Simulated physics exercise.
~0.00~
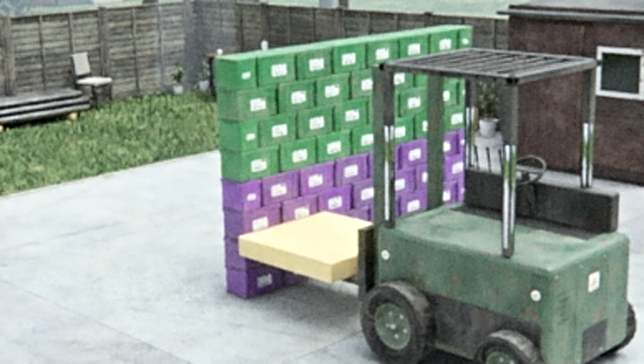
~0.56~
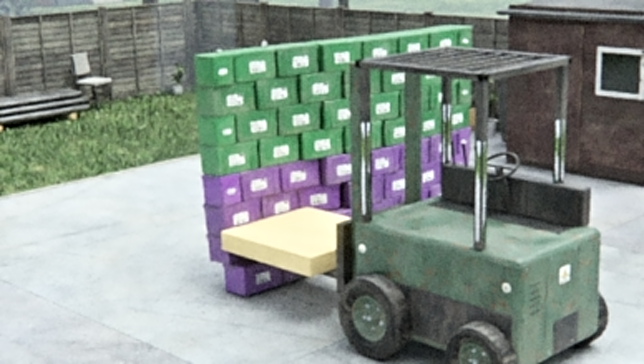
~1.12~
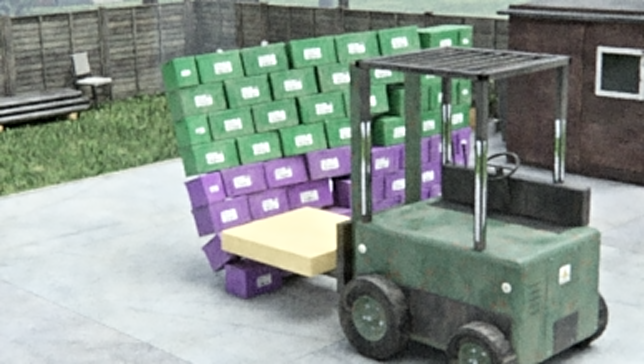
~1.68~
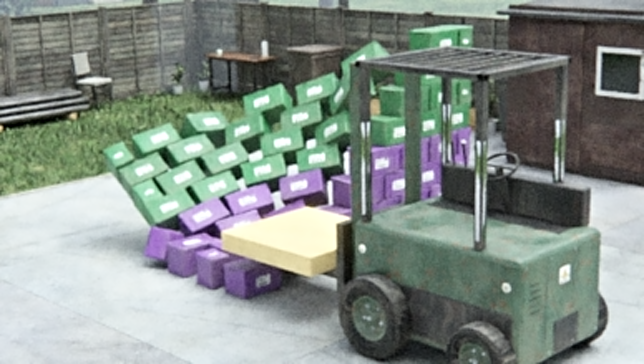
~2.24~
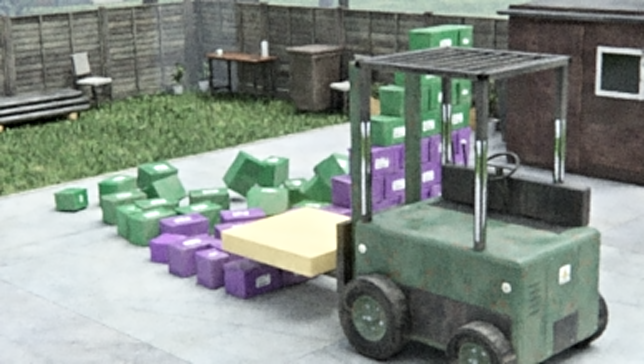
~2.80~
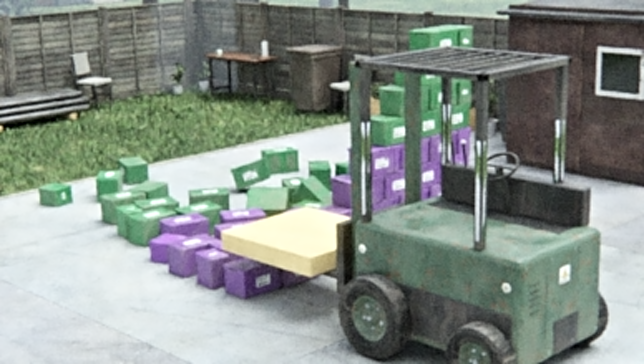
A green forklift carrying a pale slab pushed into a wall of green and purple boxes, and the left side leaned over and toppled leftward, leaving boxes scattered across the paving while the stack behind the forklift stayed standing.
